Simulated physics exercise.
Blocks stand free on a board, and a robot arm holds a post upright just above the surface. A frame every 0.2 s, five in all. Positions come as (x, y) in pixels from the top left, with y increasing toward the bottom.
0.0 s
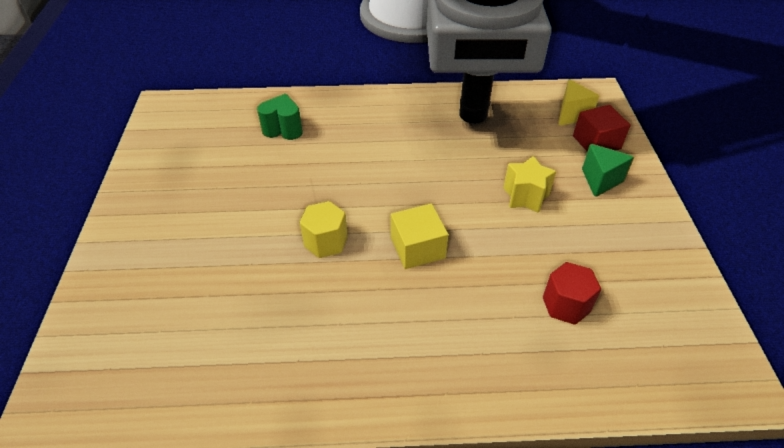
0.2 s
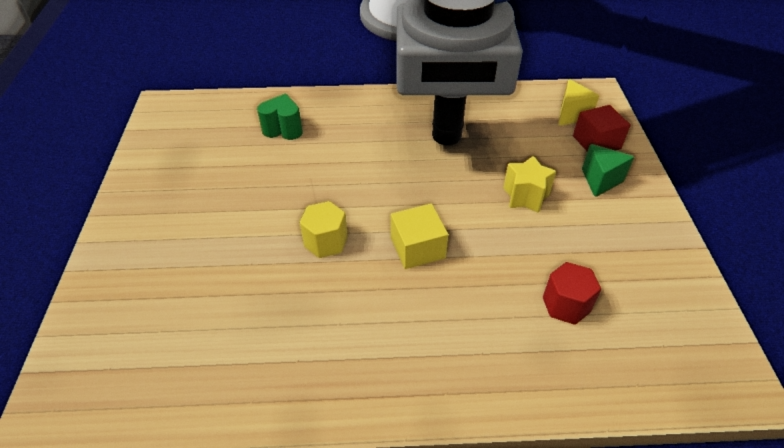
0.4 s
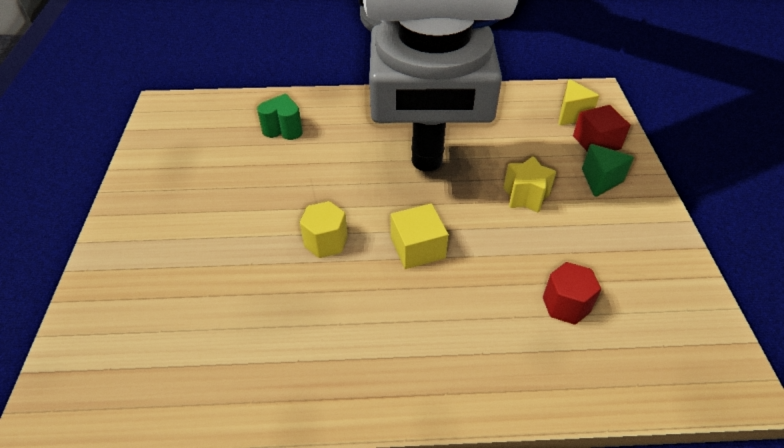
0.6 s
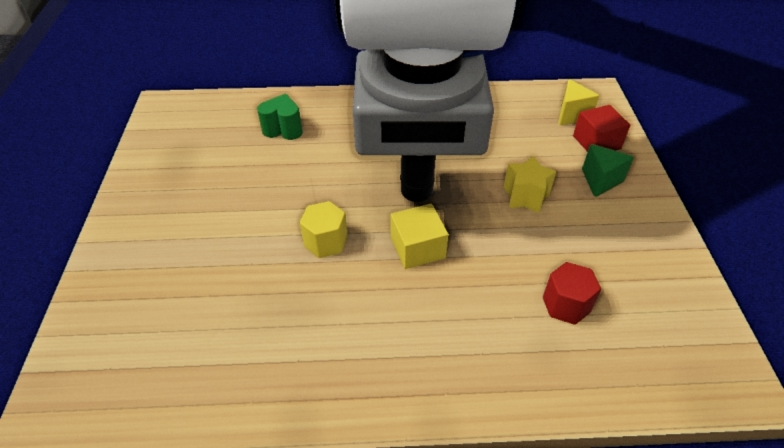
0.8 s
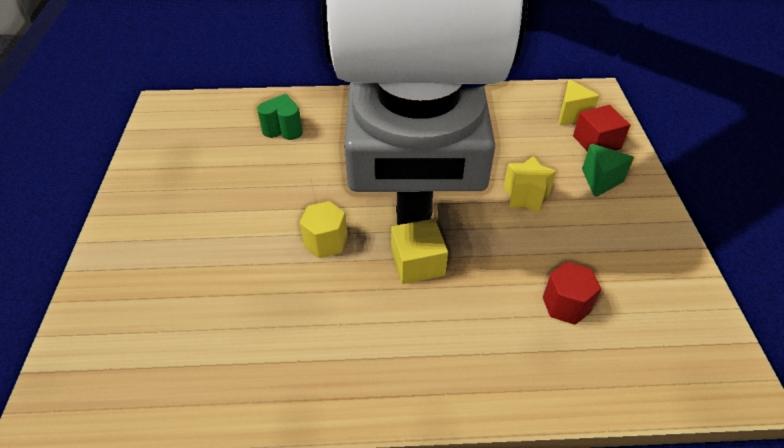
A robot arm holding a black post moves over a pale wooden board on a dark blue surface, seen from above at an angle by a still camera. A green heart-like block sits upper left, yellow hexagon and square blocks near the middle, and a yellow star, yellow triangle, green block and red blocks toward the right. The post travels down and slightly left, then nudges the yellow square toward the viewer.
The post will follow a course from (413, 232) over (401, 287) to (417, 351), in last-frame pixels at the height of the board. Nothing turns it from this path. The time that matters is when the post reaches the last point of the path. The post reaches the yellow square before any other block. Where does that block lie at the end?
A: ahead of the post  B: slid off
Answer: A.
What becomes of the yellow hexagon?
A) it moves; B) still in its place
B
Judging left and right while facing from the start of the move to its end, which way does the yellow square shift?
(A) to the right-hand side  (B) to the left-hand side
(B)
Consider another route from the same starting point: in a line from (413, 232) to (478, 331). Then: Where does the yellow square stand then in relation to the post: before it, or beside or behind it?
Prediction: Slipped aside.
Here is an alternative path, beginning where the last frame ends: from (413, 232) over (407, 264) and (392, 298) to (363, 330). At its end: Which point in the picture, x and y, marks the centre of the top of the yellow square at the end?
The point I'd pick in the picture is (420, 308).
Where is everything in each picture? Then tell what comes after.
Post tip (473, 116); block tops, yellow hexagon (323, 217); yellow square (419, 223), in the first picture.
Post (447, 137); blocks unchanged, in the second picture.
Post (427, 162); blocks unchanged, in the third picture.
Post (417, 192); blocks unchanged, in the fourth picture.
Post (414, 224); yellow hexagon (323, 217); yellow square (419, 239), in the fifth picture.
The first path, step by step. One third of the way, post (405, 260); yellow square (418, 278), turned 15° anticlockwise.
Two thirds of the way, post (403, 300); yellow square (425, 322), turned 25° anticlockwise.
At the end, post (418, 344); yellow hexagon in place; yellow square (442, 371), turned 25° anticlockwise.
